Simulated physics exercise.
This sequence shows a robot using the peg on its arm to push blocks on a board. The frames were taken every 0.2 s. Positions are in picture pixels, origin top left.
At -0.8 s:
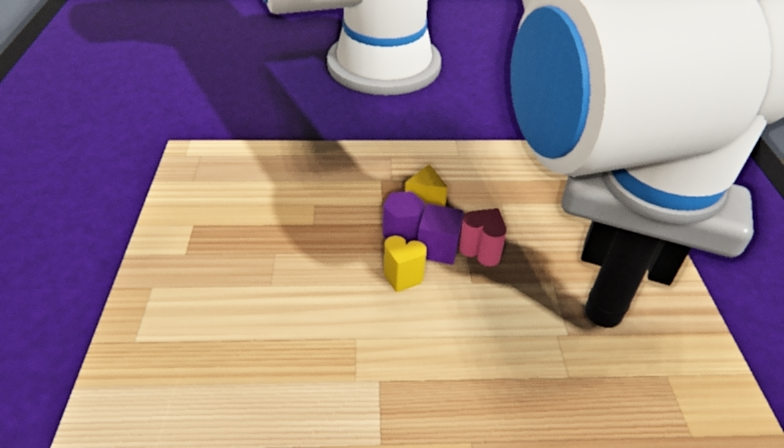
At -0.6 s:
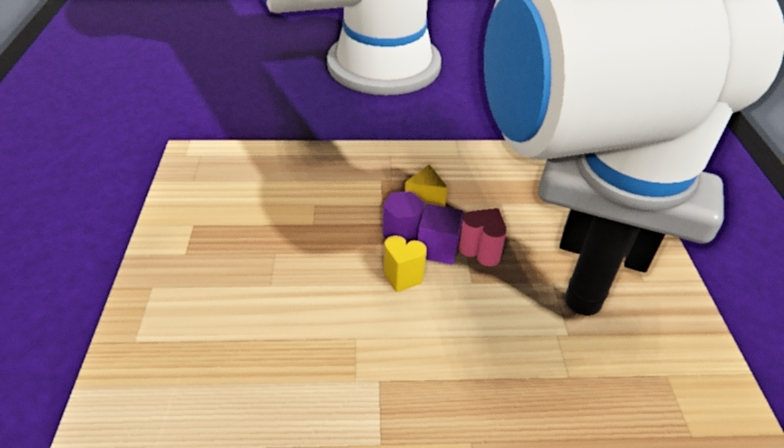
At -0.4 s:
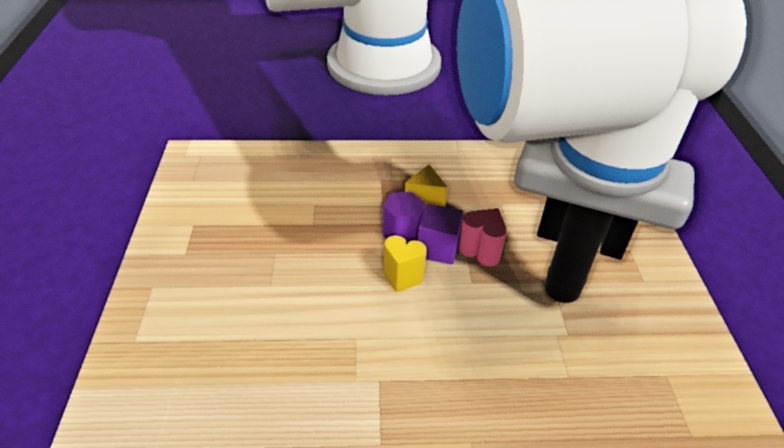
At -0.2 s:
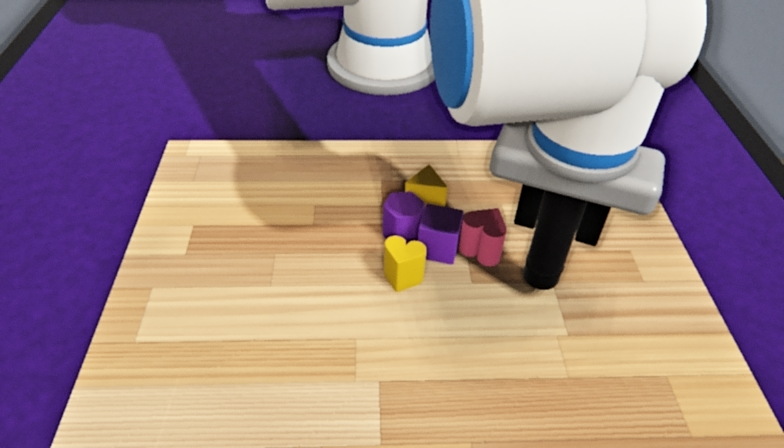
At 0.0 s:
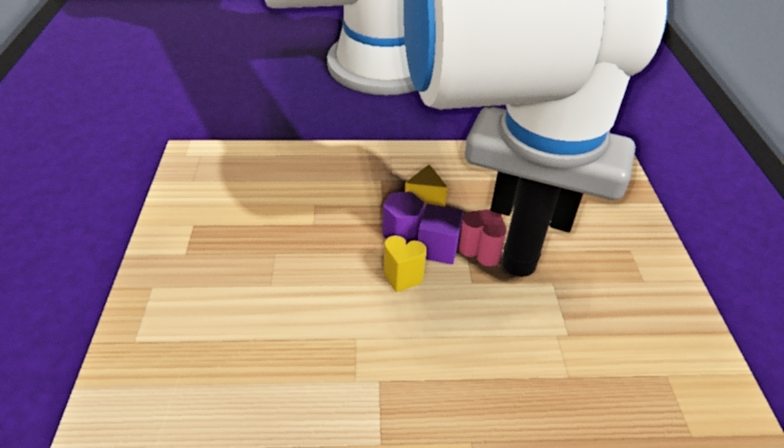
A white robot arm with a black peg moved steadily left and slightly away across a wooden board, drawing close to a pink heart block, while the clustered purple, yellow and pink blocks stayed still.
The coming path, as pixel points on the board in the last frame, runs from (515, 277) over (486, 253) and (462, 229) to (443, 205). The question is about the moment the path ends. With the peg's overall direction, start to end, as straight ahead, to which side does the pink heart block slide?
Its sideways move is to the right.
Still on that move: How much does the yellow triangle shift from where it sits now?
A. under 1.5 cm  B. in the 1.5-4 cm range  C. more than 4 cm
That would be B.
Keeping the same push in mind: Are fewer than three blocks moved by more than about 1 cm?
That would be a no.
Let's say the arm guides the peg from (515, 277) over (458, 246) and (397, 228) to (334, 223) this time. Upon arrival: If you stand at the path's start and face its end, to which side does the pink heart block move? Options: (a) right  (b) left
The answer is a.
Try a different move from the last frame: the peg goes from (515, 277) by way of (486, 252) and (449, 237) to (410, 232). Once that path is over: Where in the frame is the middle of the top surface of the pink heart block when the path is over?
The middle of its upper face should be somewhere near (445, 183).
The first path, step by step. One third of the way, peg (489, 241); purple six-sided block (392, 203), turned 15° anticlockwise; purple square (434, 209), turned 25° anticlockwise; pink heart block (470, 199), turned 20° clockwise.
Two thirds of the way, peg (463, 216); purple six-sided block (392, 203), turned 15° anticlockwise; yellow triangle (420, 169), turned 60° anticlockwise; purple square (434, 209), turned 25° anticlockwise; pink heart block (455, 175), turned 50° clockwise.
At the end, peg (445, 193); purple six-sided block (388, 203), turned 15° anticlockwise; yellow triangle (418, 165), turned 95° anticlockwise; purple square (432, 207), turned 35° anticlockwise; pink heart block (448, 155), turned 85° clockwise.
